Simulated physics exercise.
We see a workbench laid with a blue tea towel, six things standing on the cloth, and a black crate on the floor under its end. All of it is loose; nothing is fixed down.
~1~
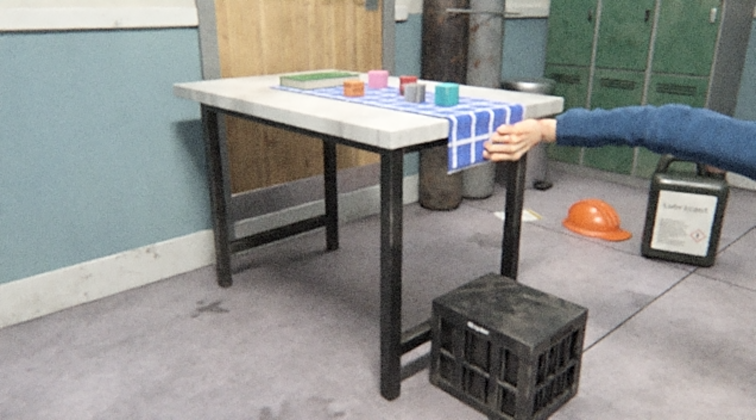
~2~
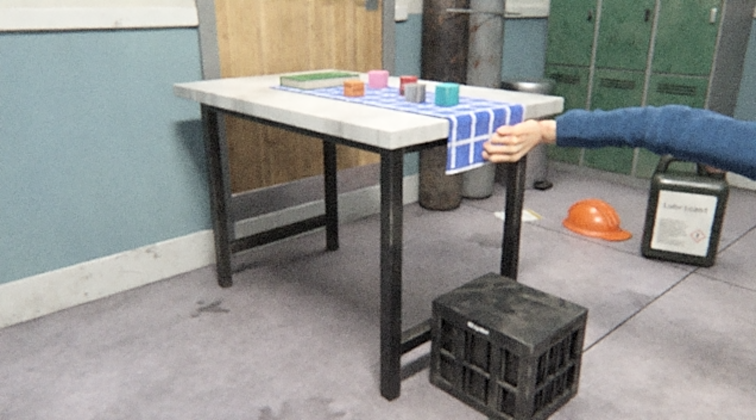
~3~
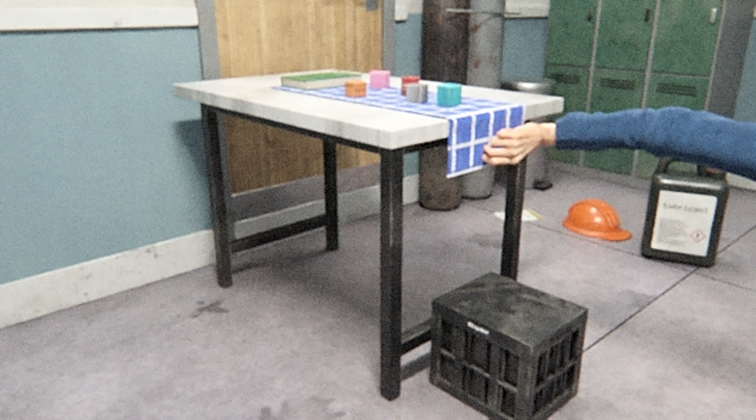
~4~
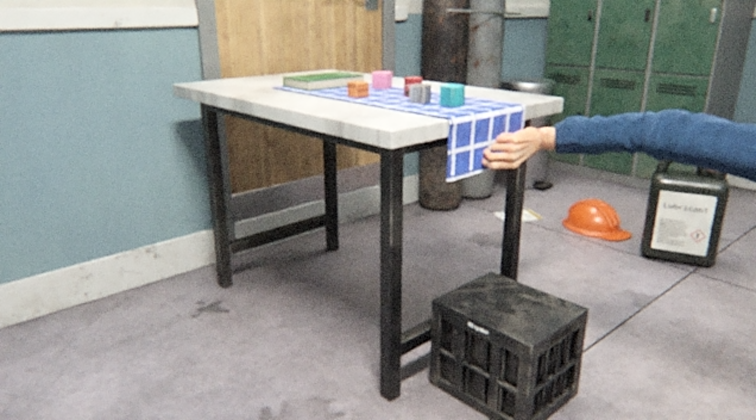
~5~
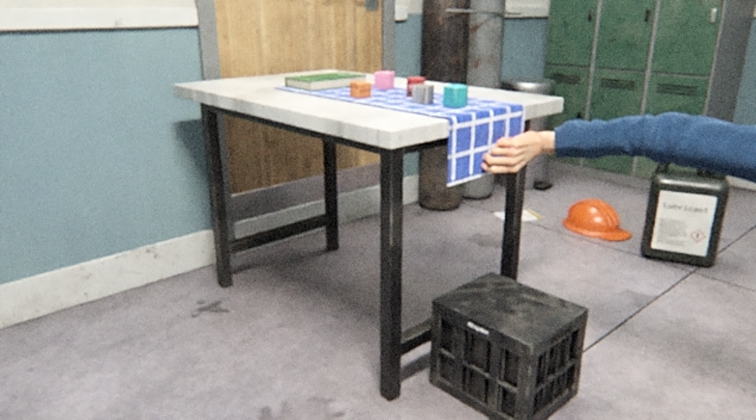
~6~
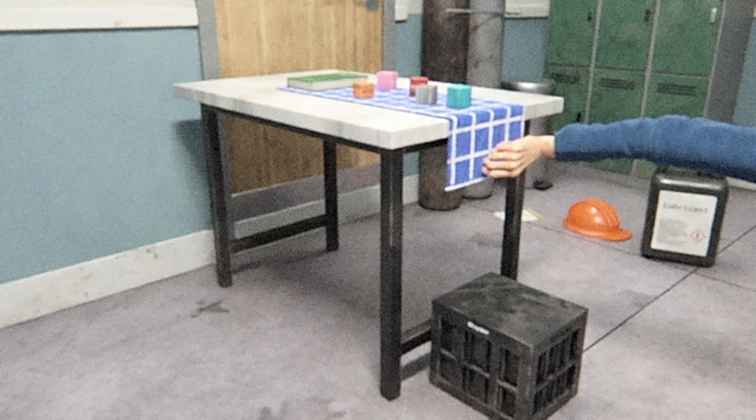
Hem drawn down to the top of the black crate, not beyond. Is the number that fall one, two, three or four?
Count: Three.
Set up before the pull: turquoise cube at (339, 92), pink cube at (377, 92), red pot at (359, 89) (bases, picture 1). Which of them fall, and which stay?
The turquoise cube keeps its place on top, the pink cube stays on, the red pot survives.
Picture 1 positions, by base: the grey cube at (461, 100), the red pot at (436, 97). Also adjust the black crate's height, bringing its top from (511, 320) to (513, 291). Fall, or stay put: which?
The grey cube goes over; the red pot drops off.
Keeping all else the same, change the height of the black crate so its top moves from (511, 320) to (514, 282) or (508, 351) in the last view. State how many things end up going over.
It would be 2 and 4.
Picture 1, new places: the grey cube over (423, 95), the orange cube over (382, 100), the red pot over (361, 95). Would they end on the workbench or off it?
Outcome: Grey cube is gone, orange cube is gone, red pot is still in place.
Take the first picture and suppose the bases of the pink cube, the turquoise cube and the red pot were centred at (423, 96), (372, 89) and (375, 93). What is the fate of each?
Pink cube lost, turquoise cube safe, red pot safe.
Soon after, hem near (485, 215); all still up.
Then, hem near (483, 272); turquoise cube and grey cube gone.
At rest, hem on the crate; turquoise cube, grey cube and red pot gone. The answer is three.
